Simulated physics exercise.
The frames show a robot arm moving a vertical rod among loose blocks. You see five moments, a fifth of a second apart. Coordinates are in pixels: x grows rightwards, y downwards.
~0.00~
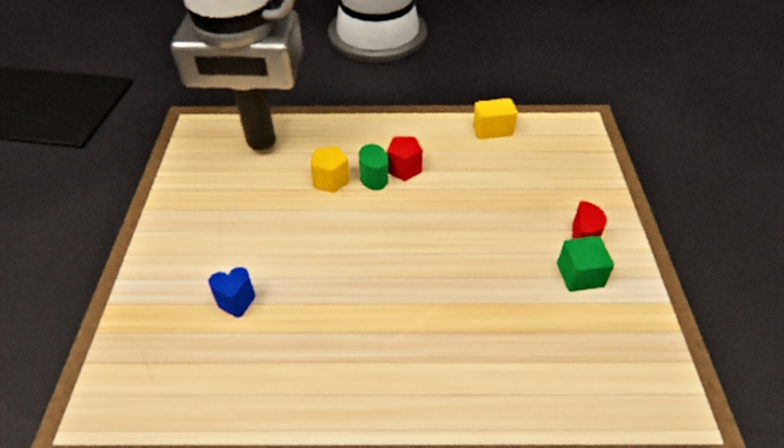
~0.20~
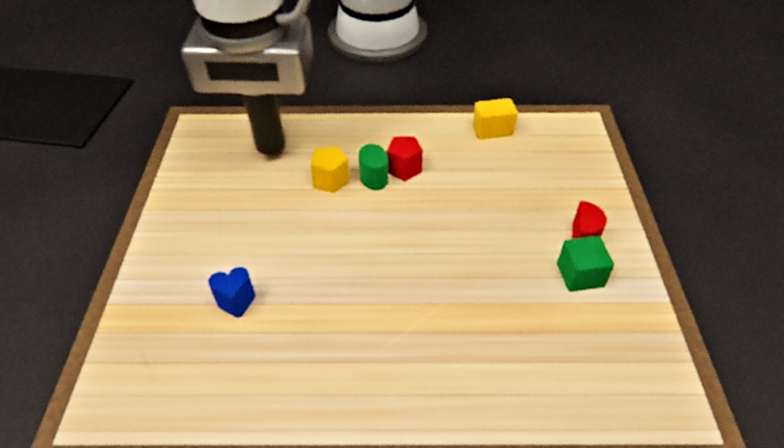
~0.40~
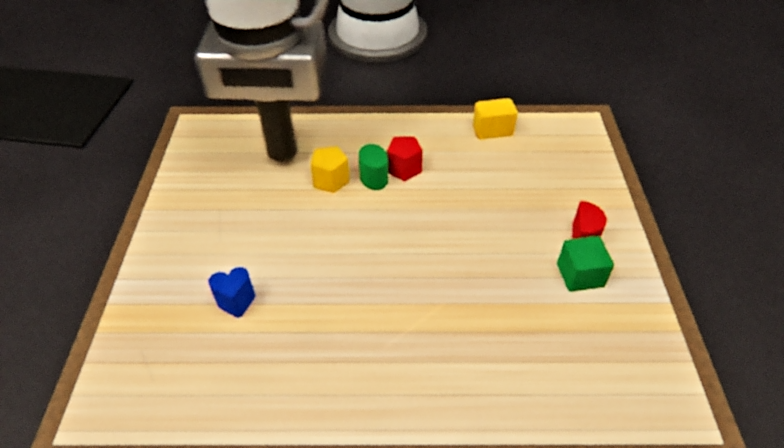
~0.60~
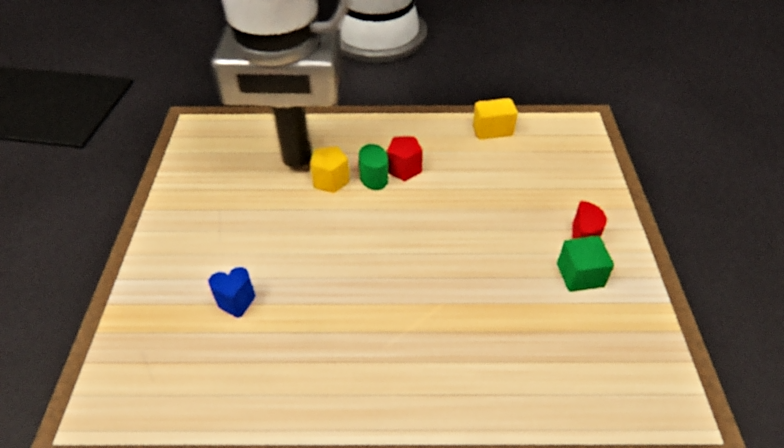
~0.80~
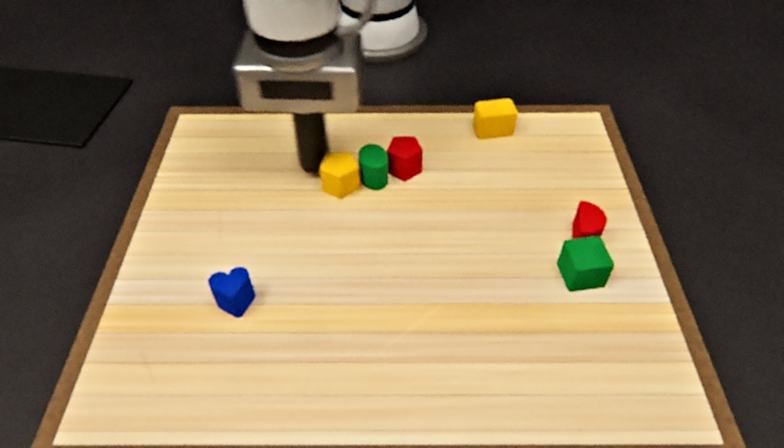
On a wooden board scattered with colored blocks, a robot arm moved its black rod a short way right and slightly nearer, then nudged the yellow pentagonal block toward the green one beside it.
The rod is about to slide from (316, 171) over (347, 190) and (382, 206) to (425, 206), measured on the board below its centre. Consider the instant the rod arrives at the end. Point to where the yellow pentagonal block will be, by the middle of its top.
I'd say the yellow pentagonal block ends with its top centre at (396, 211).
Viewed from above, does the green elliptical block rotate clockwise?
I expect not.
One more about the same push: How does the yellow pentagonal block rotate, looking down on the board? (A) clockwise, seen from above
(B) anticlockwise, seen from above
I'll go with A - clockwise, seen from above.
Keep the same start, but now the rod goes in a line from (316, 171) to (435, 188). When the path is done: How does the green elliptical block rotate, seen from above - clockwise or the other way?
Direction: Clockwise.
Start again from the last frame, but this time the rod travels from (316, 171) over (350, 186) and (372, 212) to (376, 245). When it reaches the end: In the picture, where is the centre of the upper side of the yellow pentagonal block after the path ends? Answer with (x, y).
Around pixel (397, 246).
The first path, step by step. One third of the way, rod (347, 182); yellow pentagonal block (366, 185), turned 25° clockwise; green elliptical block (379, 157), turned 30° anticlockwise.
Two thirds of the way, rod (383, 199); yellow pentagonal block (392, 208), turned 70° clockwise; green elliptical block (379, 157), turned 30° anticlockwise.
At the end, rod (426, 198); yellow pentagonal block (396, 211), turned 85° clockwise; green elliptical block (379, 157), turned 30° anticlockwise; red pentagonal block not moved.
